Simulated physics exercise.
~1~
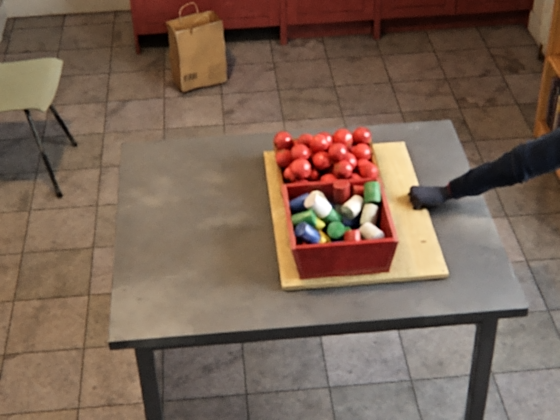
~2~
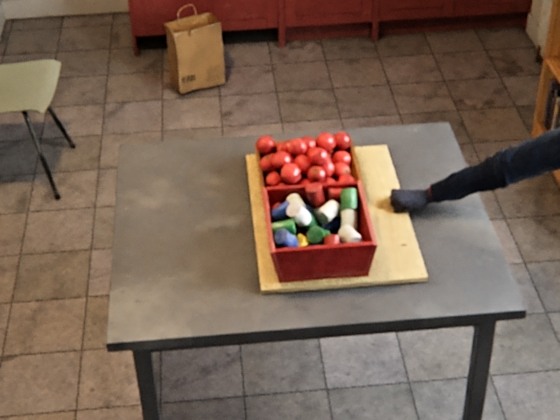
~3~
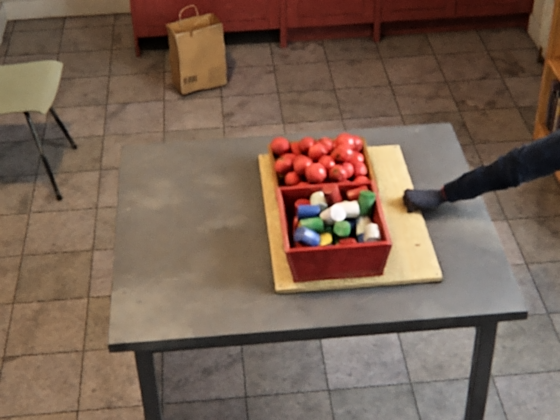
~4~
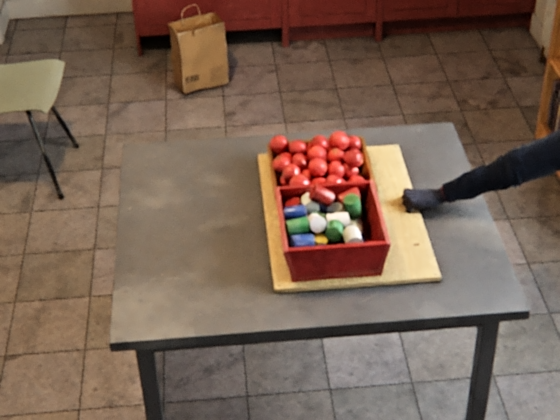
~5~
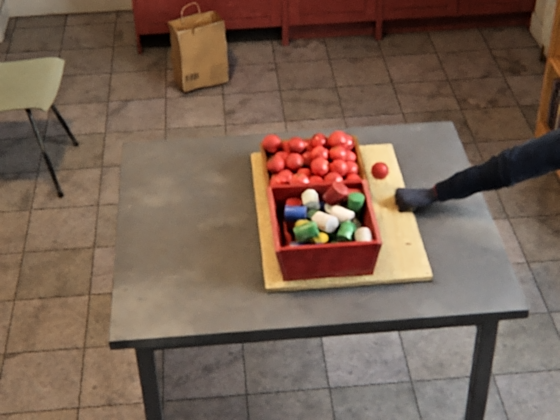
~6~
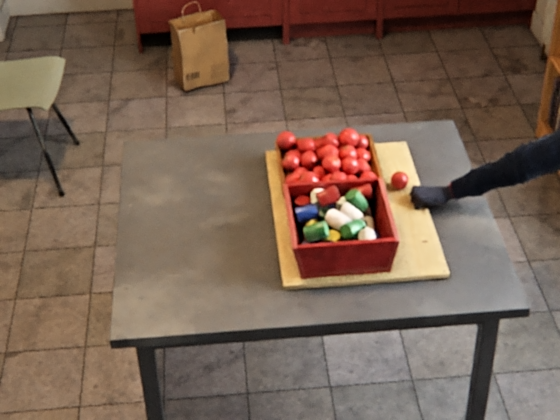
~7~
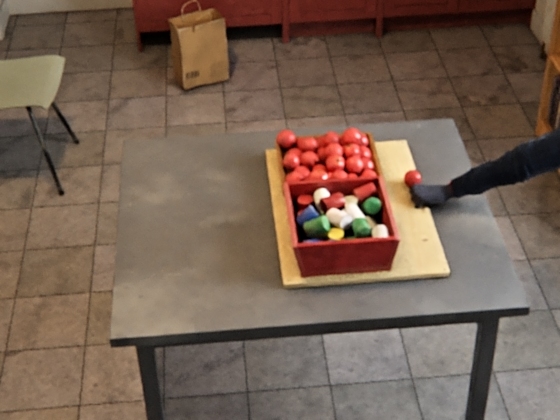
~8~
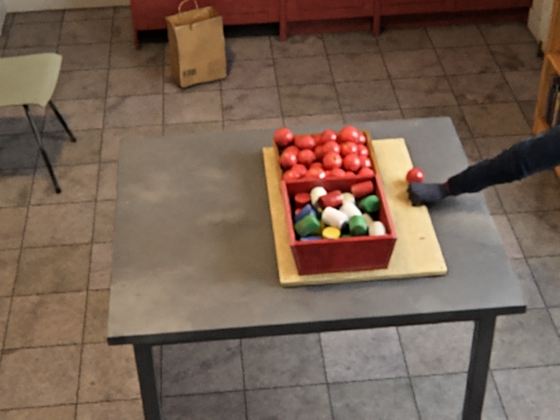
A dark-gloved hand slid a board back and forth across a gray table, jostling a red basket of colorful jars and a wooden basket of tomatoes, until one tomato came out and ended up beside the hand while the rest stayed in.
